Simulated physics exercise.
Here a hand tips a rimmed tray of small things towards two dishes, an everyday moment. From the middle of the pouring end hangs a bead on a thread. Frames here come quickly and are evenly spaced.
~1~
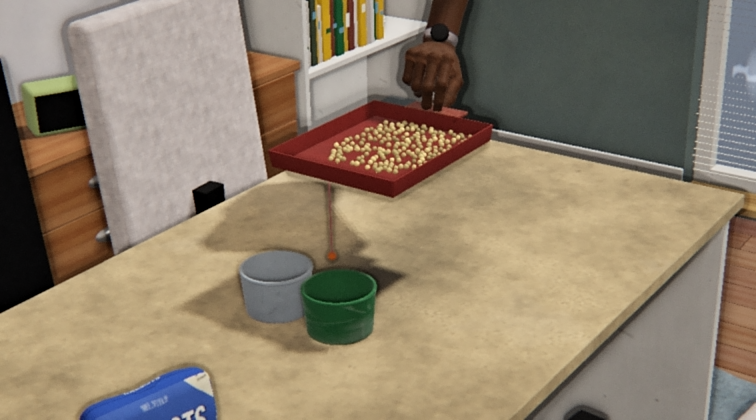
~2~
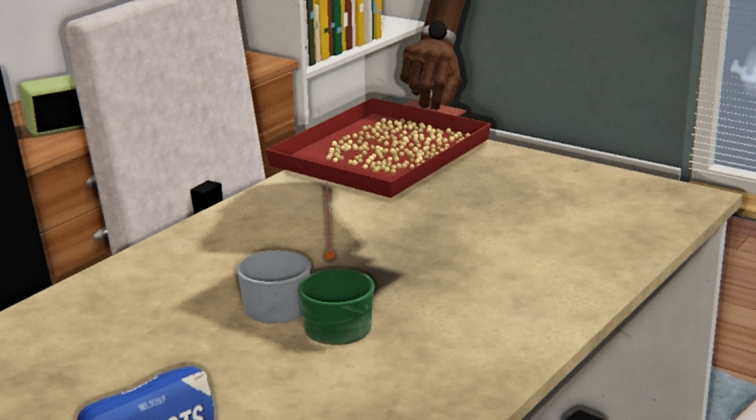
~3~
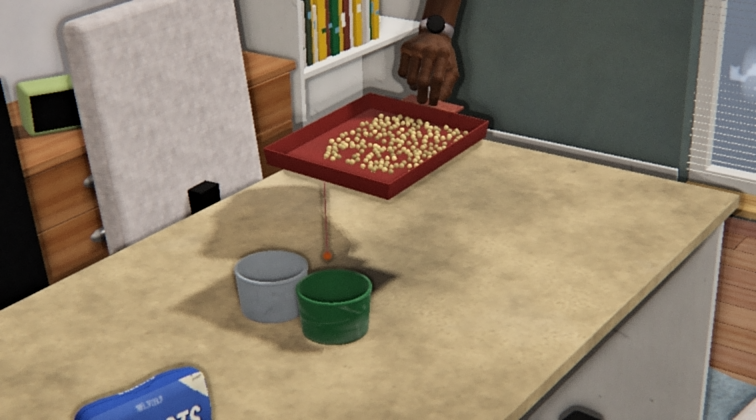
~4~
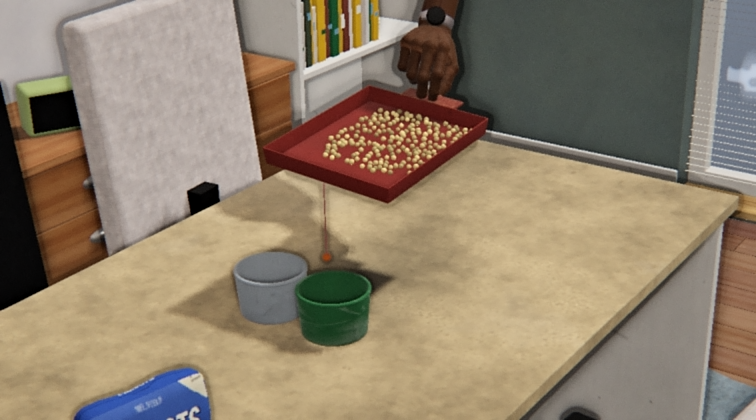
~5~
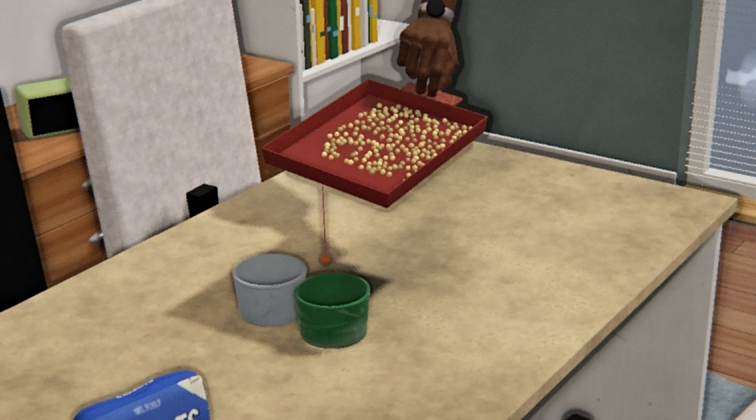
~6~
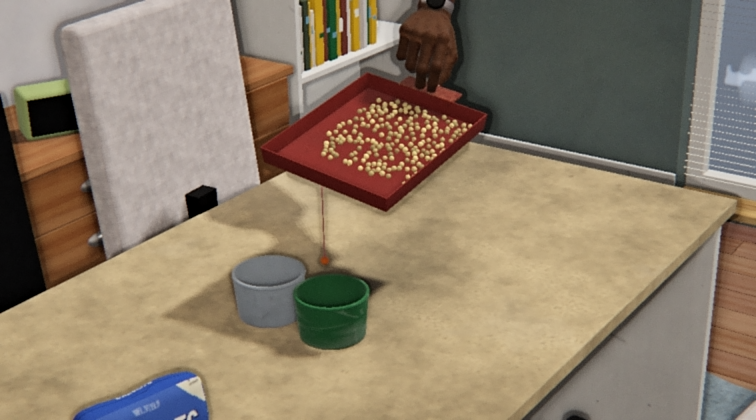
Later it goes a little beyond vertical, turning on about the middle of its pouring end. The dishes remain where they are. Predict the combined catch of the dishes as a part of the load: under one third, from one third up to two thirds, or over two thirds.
Predicted combined catch: Under one third.
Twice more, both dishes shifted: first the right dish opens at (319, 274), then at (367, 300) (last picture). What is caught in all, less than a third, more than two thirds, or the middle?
First below one third, then under a third.
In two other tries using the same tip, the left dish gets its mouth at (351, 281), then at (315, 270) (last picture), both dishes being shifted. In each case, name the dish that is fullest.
With the first placement it's the one to the left, with the second it's the one to the right.
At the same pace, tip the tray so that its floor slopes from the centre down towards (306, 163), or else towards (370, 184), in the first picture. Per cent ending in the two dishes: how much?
Roughly 10 per cent, and 20 per cent.
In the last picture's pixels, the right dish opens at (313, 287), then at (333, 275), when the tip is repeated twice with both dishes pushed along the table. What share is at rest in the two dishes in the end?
Close to 0 in a hundred, then close to 0 in a hundred.
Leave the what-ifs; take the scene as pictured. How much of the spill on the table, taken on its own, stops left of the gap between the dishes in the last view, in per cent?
About 0 percent of the spill.
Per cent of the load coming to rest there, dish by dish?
Roughly 0 in a hundred for the left dish, roughly 0 in a hundred for the right dish.
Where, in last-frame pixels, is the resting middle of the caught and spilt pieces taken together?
I'd say the middle ends up at about (393, 330).
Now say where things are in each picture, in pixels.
Corners of the pouring end at (271, 150) and (393, 180), level; middle of the load at (404, 149), soya beans; left dish at (254, 297); right dish at (317, 318); bead on its thread at (332, 256), in the first picture.
Corners of the pouring end at (269, 149) and (391, 180), level; middle of the load at (402, 148), in the second picture.
Corners of the pouring end at (267, 148) and (388, 183), tipped barely, lowest at the right corner; middle of the load at (399, 146), in the third picture.
Corners of the pouring end at (266, 147) and (388, 187), tipped a little, lowest at the right corner; middle of the load at (399, 144), in the fourth picture.
Corners of the pouring end at (265, 147) and (387, 192), tipped a little, lowest at the right corner; middle of the load at (398, 142), in the fifth picture.
Corners of the pouring end at (264, 147) and (386, 196), tipped a little, lowest at the right corner; middle of the load at (397, 141); left dish at (247, 302); right dish at (310, 323), in the sixth picture.
Soon after the last picture, tray tipped steeply; all on the tray.
A little later, tray tipped right over; nearly all on the tray; a stray few outside both; a stray few in the air.
Later still, tray tipped past a quarter turn; a stray few in the right dish; nearly all outside both.
At rest, tray tipped past a quarter turn; a stray few in the right dish; none in the left dish; nearly all outside both.
